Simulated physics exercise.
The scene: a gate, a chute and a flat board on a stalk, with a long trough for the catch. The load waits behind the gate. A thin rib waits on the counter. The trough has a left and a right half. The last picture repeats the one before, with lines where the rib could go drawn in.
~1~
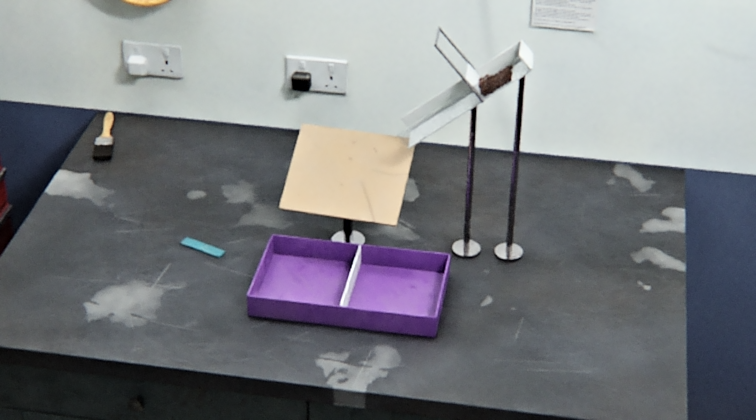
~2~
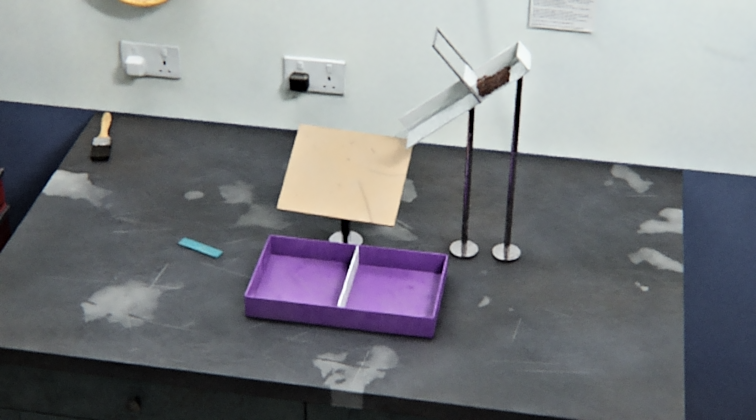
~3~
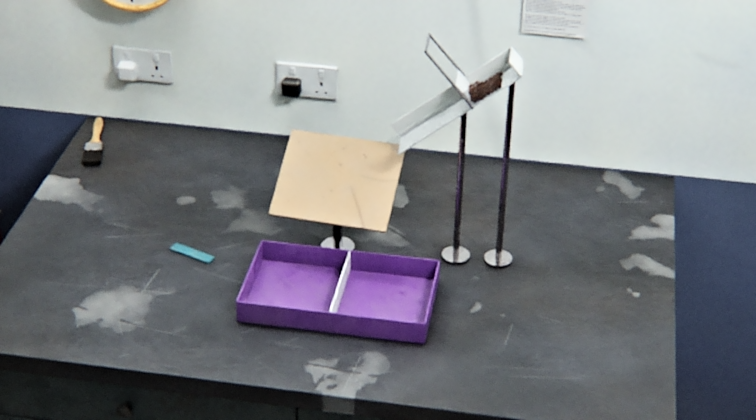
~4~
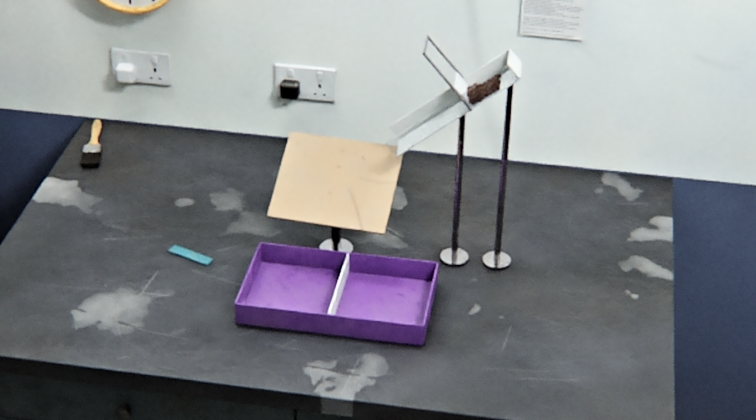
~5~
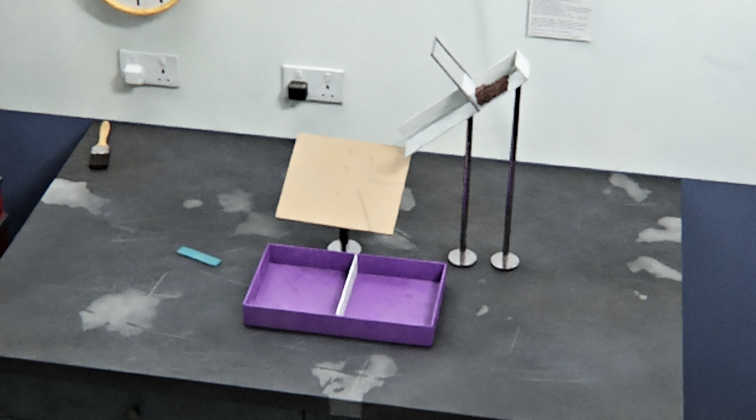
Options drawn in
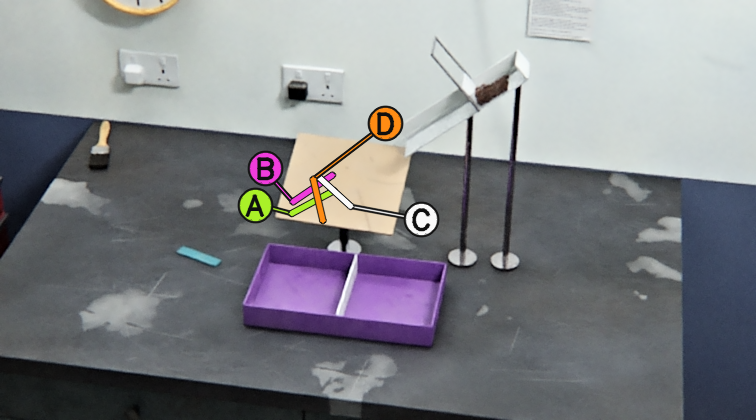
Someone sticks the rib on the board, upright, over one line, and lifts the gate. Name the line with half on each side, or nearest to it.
C.
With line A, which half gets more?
More lands on the left.
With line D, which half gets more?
The left half.
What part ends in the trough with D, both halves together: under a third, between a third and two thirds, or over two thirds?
It is over two thirds.
On the marked copy, line A from (334, 190) to (291, 213); line B from (332, 175) to (292, 201); line C from (318, 176) to (350, 206); line D from (313, 179) to (322, 220).
Choosing A, of what is caught, nearly all in the left half, a small part in the right.
Choosing B, of what is caught, nearly all in the left half, a small part in the right.
Choosing C, of what is caught, about a third in the left half, about two thirds in the right.
Choosing D, of what is caught, nearly all in the left half, a small part in the right.
